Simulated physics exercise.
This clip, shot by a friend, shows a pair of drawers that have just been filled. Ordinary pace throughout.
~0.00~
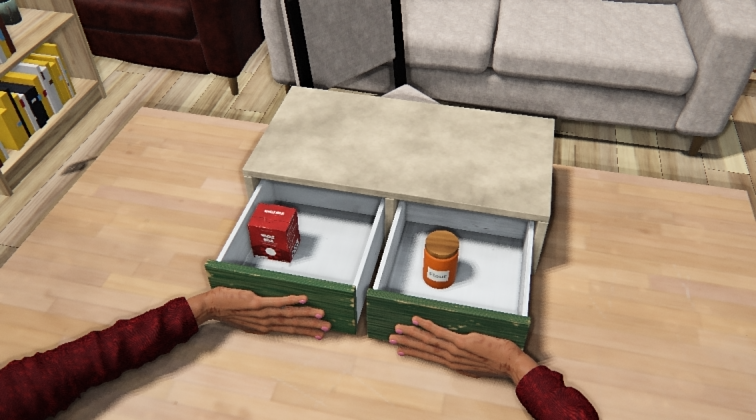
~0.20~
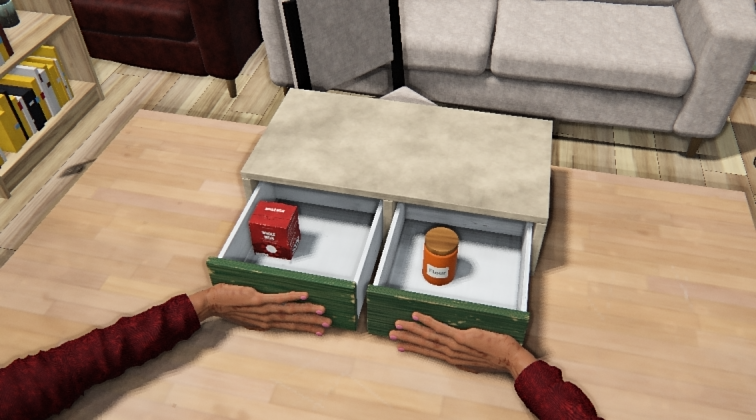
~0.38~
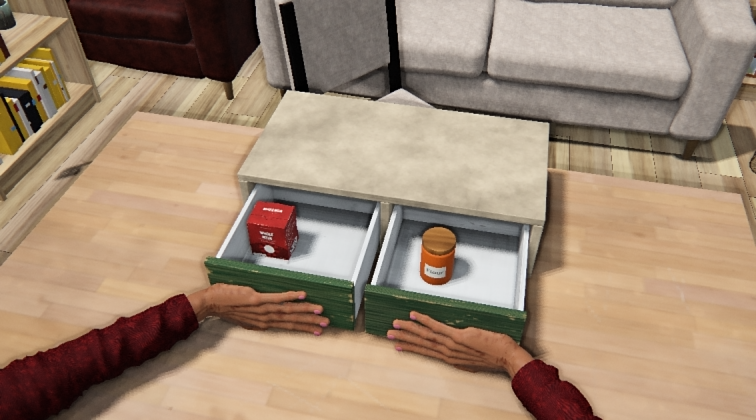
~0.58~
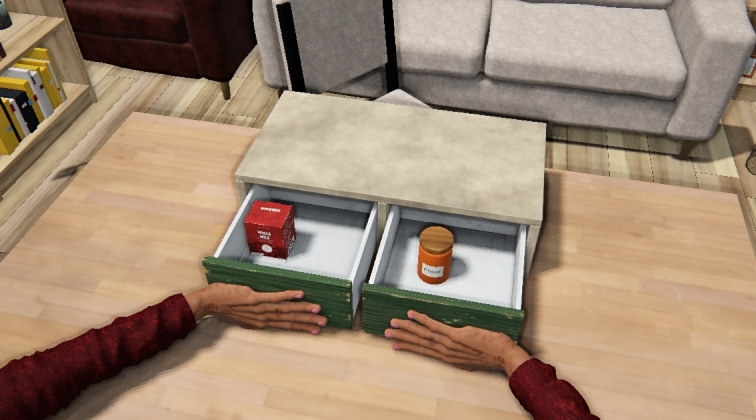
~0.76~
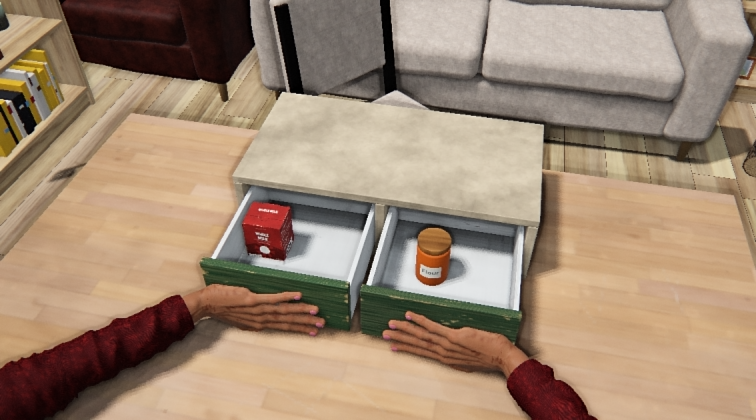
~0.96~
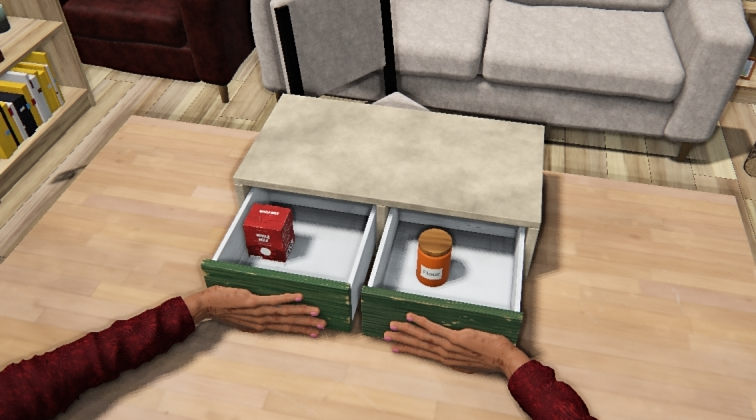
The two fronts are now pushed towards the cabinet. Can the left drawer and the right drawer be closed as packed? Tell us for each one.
Left drawer: Home. Right drawer: Home.
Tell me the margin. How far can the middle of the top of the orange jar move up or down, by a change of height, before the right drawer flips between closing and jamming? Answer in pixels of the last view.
20 pixels up, roughly.
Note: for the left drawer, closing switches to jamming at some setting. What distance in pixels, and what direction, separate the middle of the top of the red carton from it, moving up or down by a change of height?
It would take a shift of about 20 pixels, up.
By 1.34 s, left drawer starting in; right drawer starting in.
By 1.58 s, left drawer about half in; right drawer about half in.
By 1.78 s, left drawer nearly in; right drawer nearly in.
When it is over (2.4 s), the left drawer shuts flush; the right drawer shuts flush.
